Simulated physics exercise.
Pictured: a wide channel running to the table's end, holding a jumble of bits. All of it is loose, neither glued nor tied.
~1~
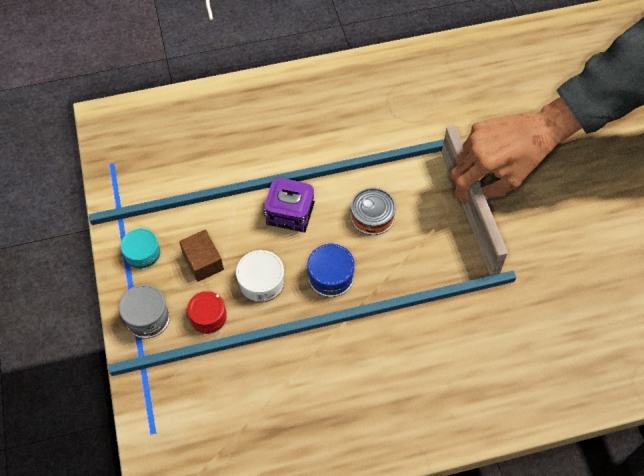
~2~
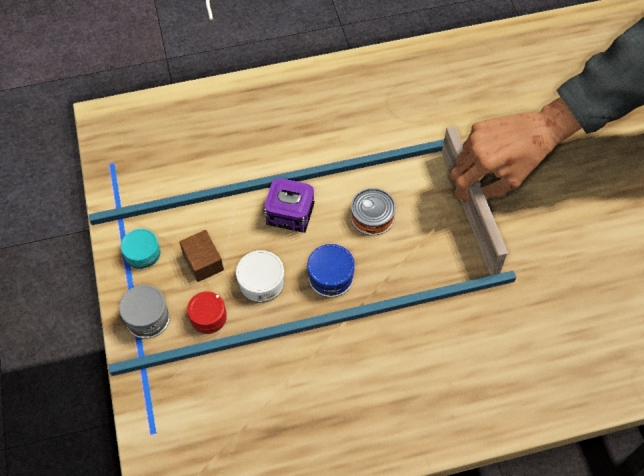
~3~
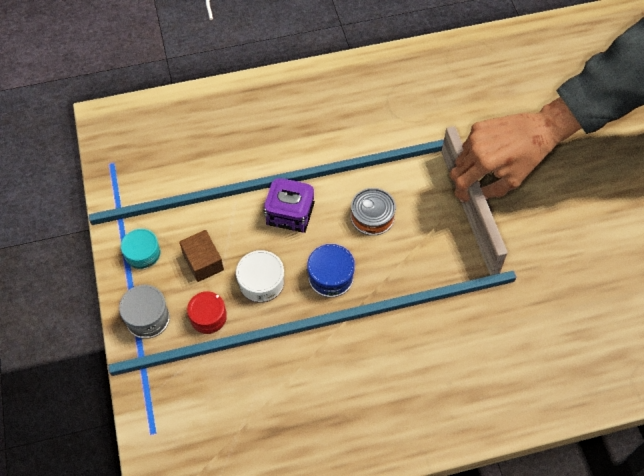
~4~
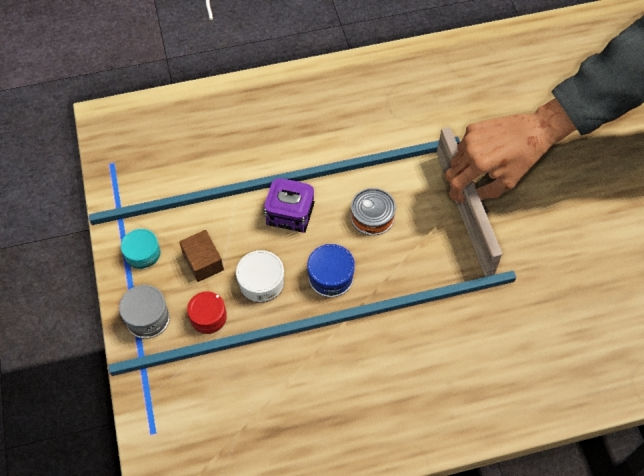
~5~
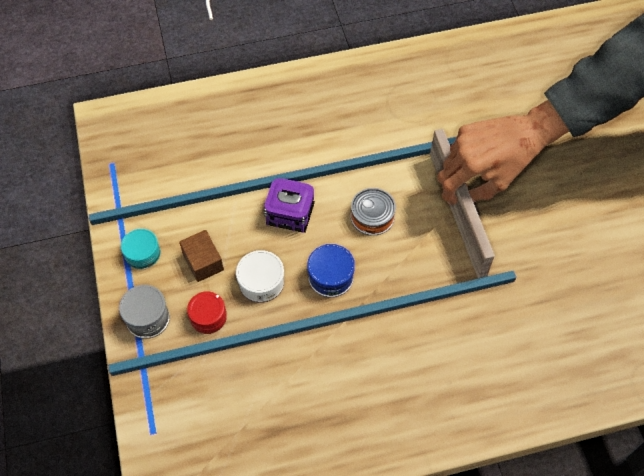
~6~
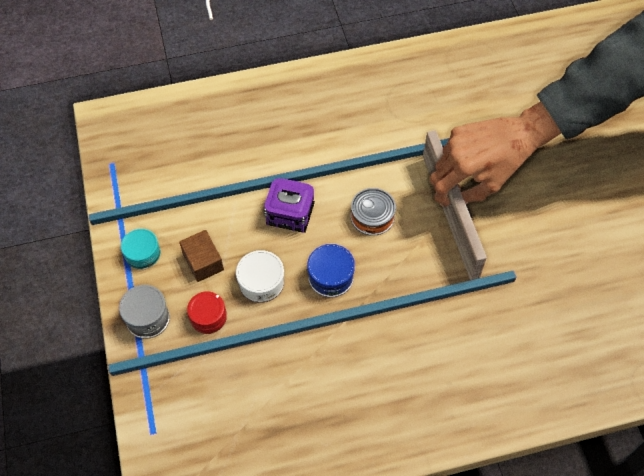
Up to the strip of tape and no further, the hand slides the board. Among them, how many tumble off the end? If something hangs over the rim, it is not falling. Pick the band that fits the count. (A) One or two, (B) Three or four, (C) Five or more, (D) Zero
C, five or more.
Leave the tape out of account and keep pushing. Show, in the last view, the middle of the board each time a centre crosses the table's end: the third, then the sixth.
For the first, roughly (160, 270); for the next, roughly (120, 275).
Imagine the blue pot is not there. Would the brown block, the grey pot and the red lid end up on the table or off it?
Brown block gone, grey pot gone, red lid gone.
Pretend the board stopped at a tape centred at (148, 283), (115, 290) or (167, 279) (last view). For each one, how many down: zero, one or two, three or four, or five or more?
In turn: At least five, more than four, just one or two.
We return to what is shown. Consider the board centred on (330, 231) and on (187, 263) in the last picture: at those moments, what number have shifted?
3 by the first point, 8 by the second.
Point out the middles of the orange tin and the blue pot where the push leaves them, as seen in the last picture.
In the last picture, roughly (105, 275) and (109, 316).
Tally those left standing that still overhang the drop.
The total comes out at 3.
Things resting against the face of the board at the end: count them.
I count 3 of them.
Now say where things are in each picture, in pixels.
Grey pot (145, 312); turquoise tub (141, 249); red lid (207, 312); board (473, 199); tape (131, 287), in the first frame.
Turquoise tub (141, 249); blue pot (331, 271), in the second frame.
Red lid (207, 313); brown block (202, 256), in the third frame.
Grey pot (145, 312); board (468, 201), in the fourth frame.
Turquoise tub (141, 249); orange tin (373, 212), in the fifth frame.
Grey pot (145, 312); turquoise tub (141, 249); red lid (207, 313); board (453, 204); tape (131, 287), in the sixth frame.
A little later, none off yet; grey pot at rest near (145, 312); turquoise tub at rest near (141, 249); red lid at rest near (207, 313).
When it is over, the number that fall off is five or more; down, white pot, brown block, red lid, turquoise tub and grey pot.
